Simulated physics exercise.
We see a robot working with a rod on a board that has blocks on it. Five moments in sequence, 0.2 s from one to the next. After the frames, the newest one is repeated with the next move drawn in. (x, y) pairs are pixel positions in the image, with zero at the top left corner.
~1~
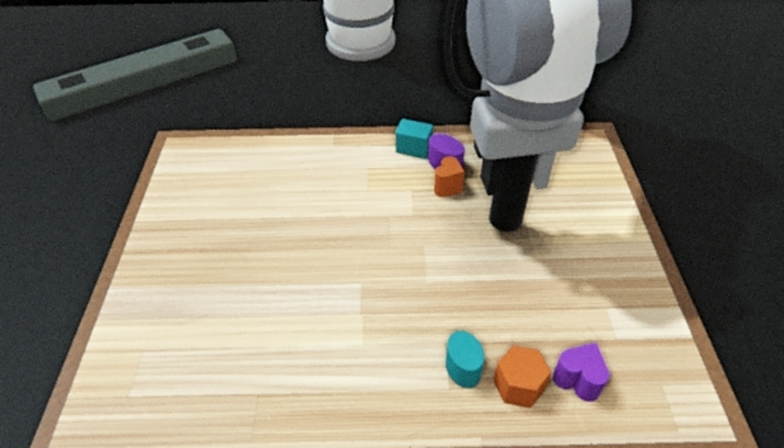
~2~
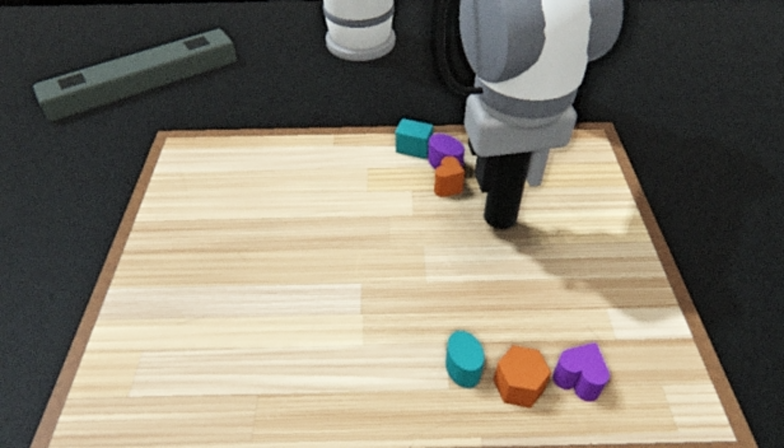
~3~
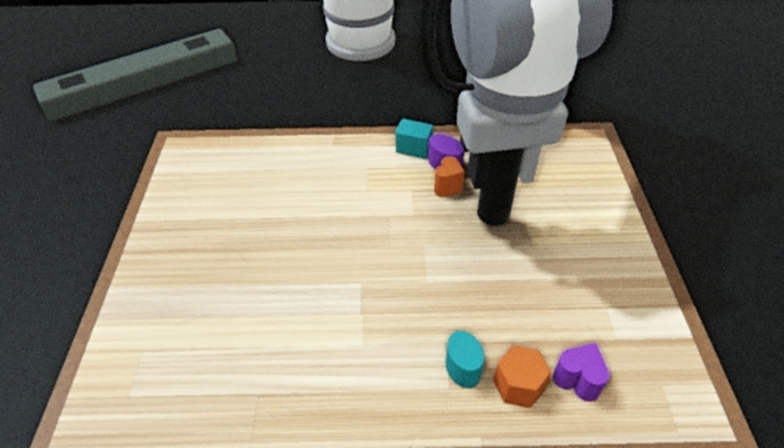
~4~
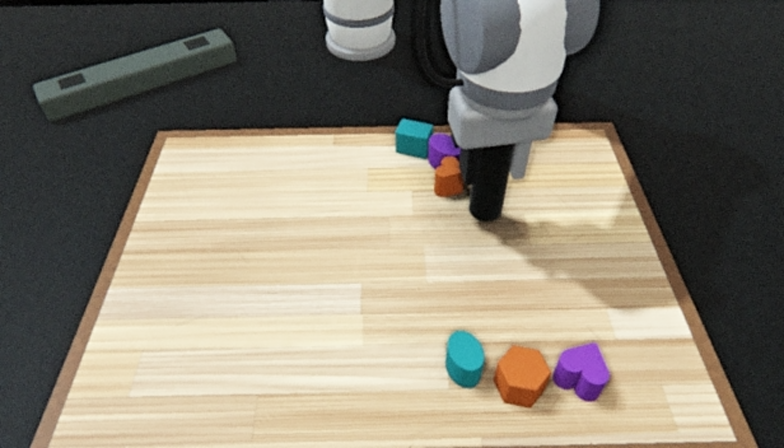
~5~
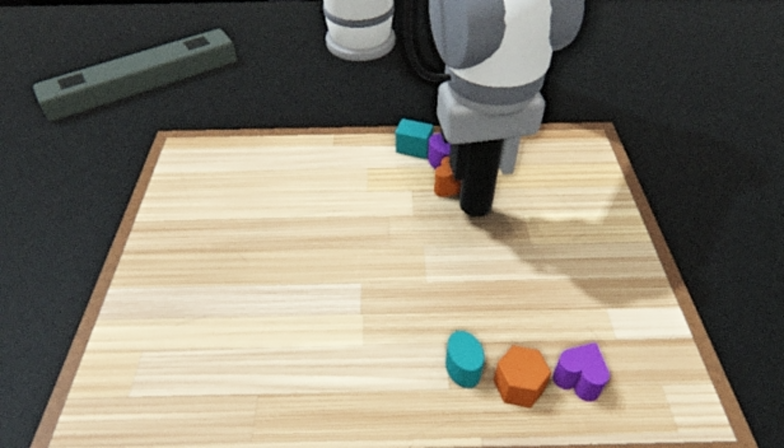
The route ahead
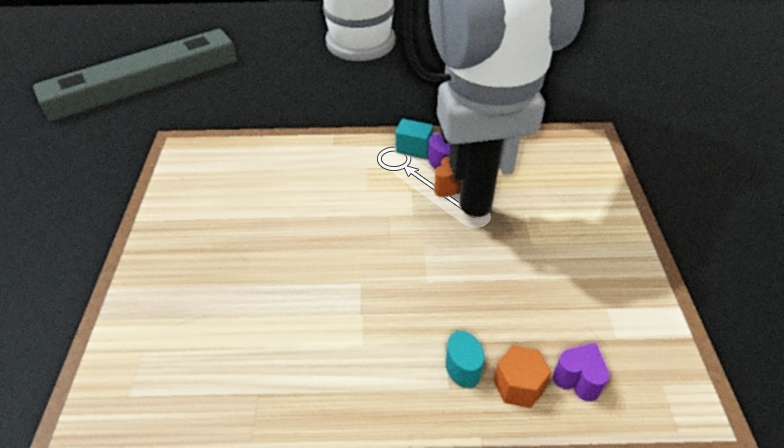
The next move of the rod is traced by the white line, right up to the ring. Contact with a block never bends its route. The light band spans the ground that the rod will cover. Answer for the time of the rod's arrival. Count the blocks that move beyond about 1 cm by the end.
The number will come to 3 or more.
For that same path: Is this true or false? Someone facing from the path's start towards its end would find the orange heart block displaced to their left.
The claim does not hold.
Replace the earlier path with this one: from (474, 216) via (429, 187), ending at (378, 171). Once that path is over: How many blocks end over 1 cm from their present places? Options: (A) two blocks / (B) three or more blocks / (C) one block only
My answer is option A.
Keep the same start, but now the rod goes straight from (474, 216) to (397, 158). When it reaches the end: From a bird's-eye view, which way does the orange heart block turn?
From above, the turn goes clockwise.
The line goes straight from (474, 216) to (394, 159).
What follows on the original path. One third of the way, rod at (445, 185); purple elliptical block at (449, 136), turned 20° anticlockwise; orange heart block at (444, 153), turned 45° clockwise.
Two thirds of the way, rod at (419, 166); turquoise oblong at (411, 124), turned 15° anticlockwise; purple elliptical block at (455, 129), turned 20° anticlockwise; orange heart block at (436, 140), turned 120° clockwise.
At the end, rod at (394, 148); turquoise oblong at (409, 121), turned 20° anticlockwise; purple elliptical block at (455, 129), turned 20° anticlockwise; orange heart block at (427, 136), turned 165° clockwise.
